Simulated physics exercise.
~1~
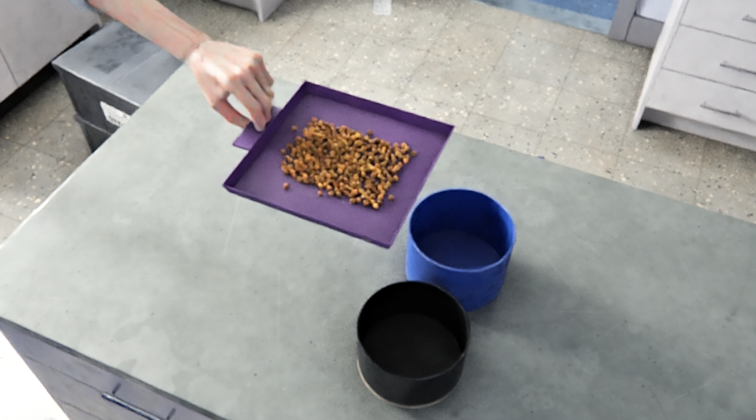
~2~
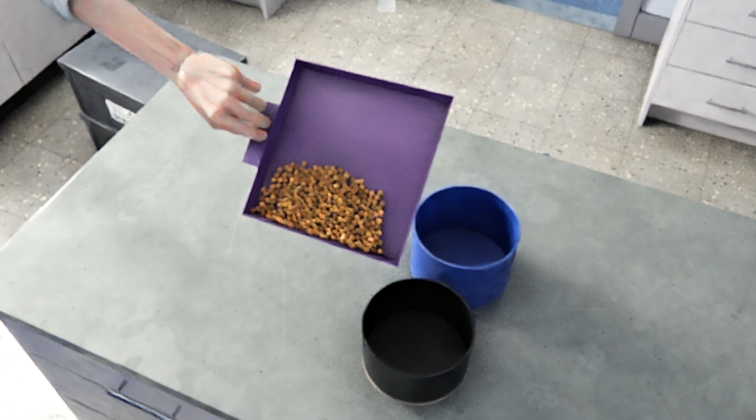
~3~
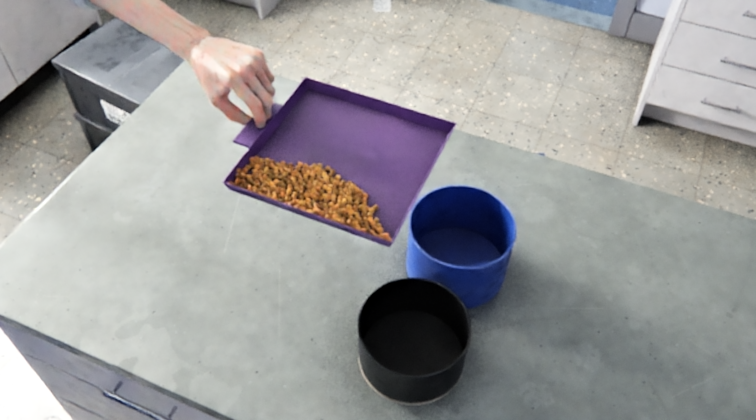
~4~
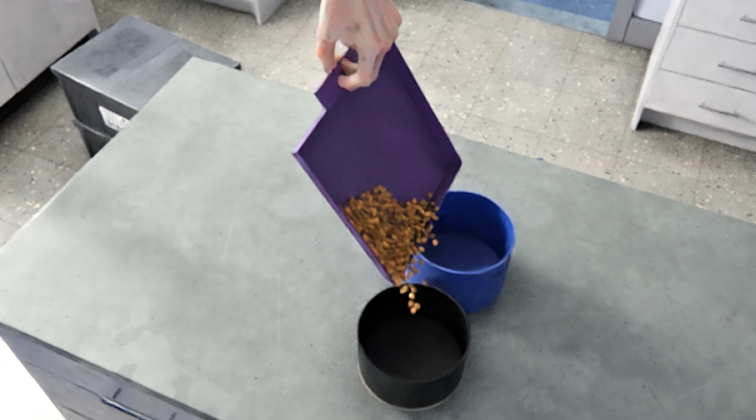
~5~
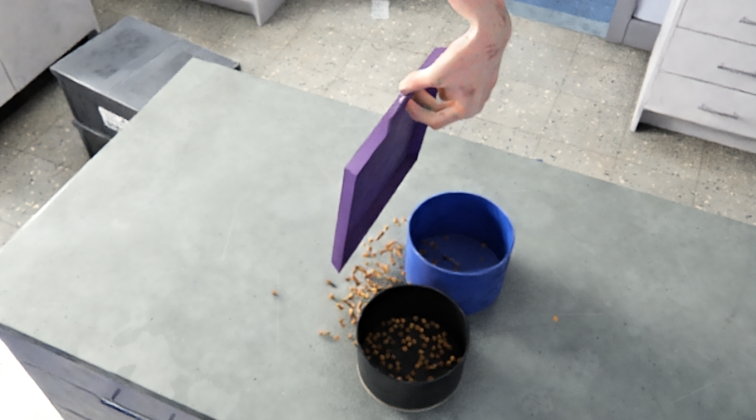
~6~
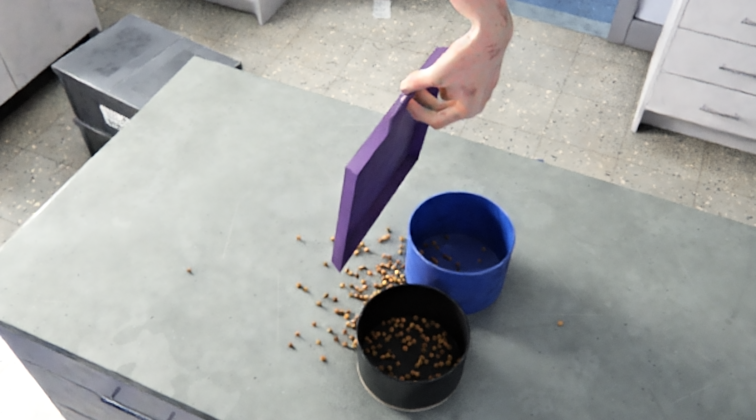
The clip opens on a hand holding a square purple tray of small brown pieces above a grey counter, with a blue pot and a black pot standing nearby. The hand tips the tray so the pieces slide into a heap along its near edge, then lowers it back toward level. Next it moves the tray right and tilts it steeply, and the pieces begin pouring toward the black pot. The tray empties completely, with many pieces scattering across the counter. At the end, the hand holds the tray on edge, with some pieces in the black pot, a few in the blue pot, and the largest share spilled outside.
